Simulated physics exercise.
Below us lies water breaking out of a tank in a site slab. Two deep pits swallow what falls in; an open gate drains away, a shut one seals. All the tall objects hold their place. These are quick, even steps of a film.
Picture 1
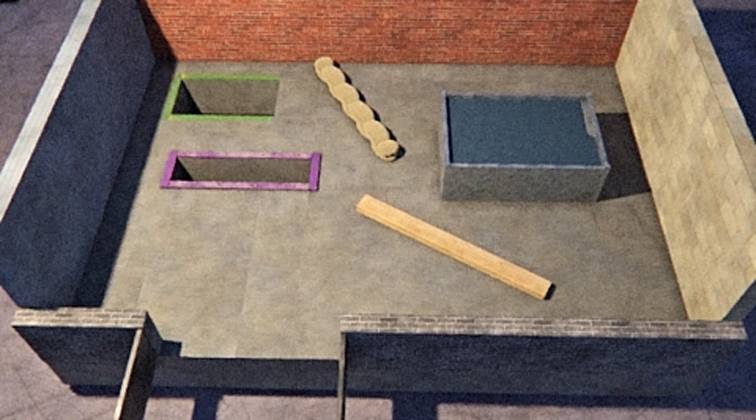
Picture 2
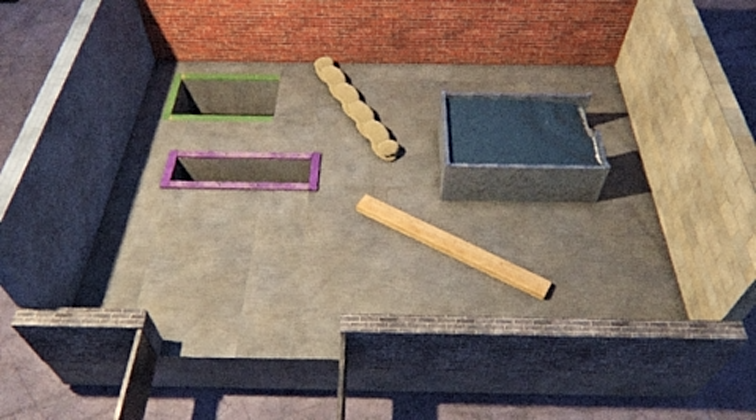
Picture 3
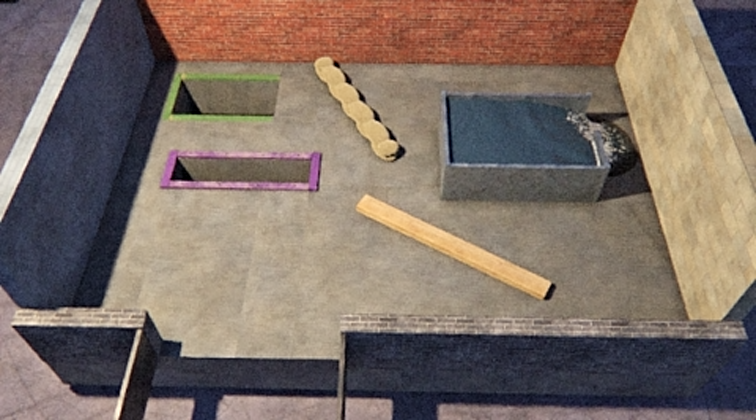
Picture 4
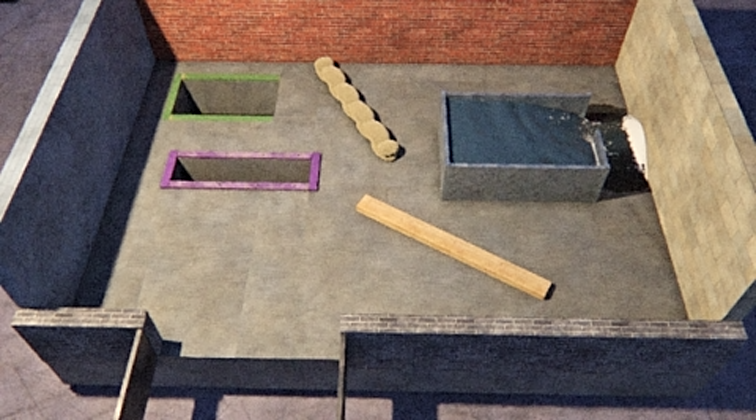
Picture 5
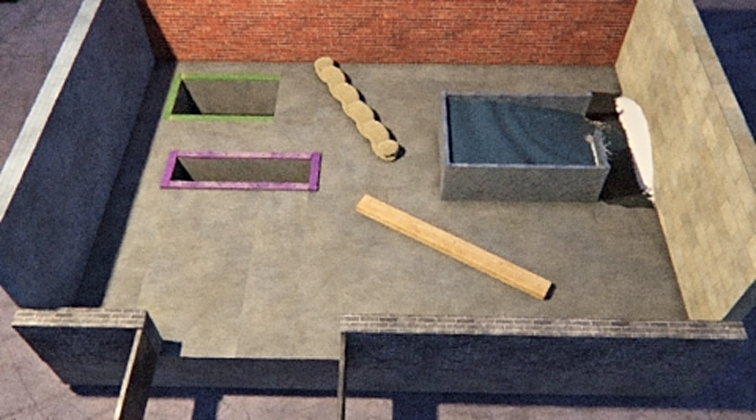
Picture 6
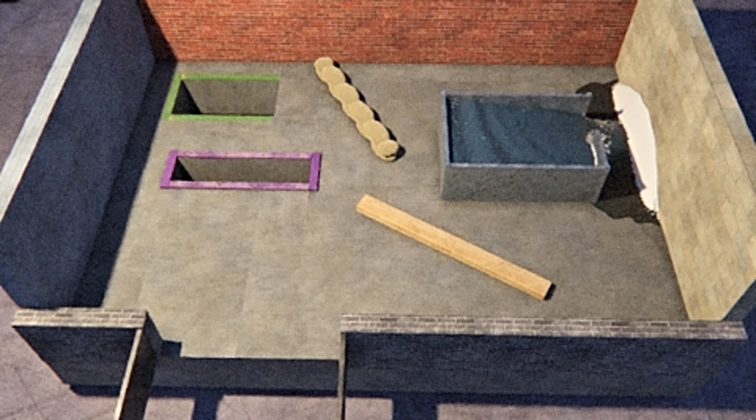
Water pours from the right side of a gray tank and spreads along the right wall.
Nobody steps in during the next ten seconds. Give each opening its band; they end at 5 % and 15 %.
One by one: The gate takes less than 5 %; the green pit takes less than 5 %; the purple pit takes less than 5 %.
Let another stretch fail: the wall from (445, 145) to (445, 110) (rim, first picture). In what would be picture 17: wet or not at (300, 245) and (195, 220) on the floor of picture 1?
As listed: Wet, flooded.
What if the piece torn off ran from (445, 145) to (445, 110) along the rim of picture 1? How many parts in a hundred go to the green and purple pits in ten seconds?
Roughly, in per cent: Green 10, purple 10.
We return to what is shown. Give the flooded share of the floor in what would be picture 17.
Some 25 per cent.
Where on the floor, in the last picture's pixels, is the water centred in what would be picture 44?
Roughly at (490, 166).
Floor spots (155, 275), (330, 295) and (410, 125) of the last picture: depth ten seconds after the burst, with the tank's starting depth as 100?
Roughly 2, 4 and 16 per cent, in turn.
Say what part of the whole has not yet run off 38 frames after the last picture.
About 100 per cent.
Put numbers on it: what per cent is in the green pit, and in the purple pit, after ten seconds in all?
In turn 2 and 0 per cent.
A moment on, water covers 10 % of the floor; the gate 0 %, the green pit 0 %, the purple pit 0 %.
Next, water covers 25 % of the floor; the gate 0 %, the green pit 0 %, the purple pit 0 %.
Then, water covers 40 % of the floor; the gate 0 %, the green pit 0 %, the purple pit 0 %.
Later, water covers 65 % of the floor; the gate 0 %, the green pit 1 %, the purple pit 0 %.
In the end, water covers 80 % of the floor; the gate 1 %, the green pit 1 %, the purple pit 0 %.
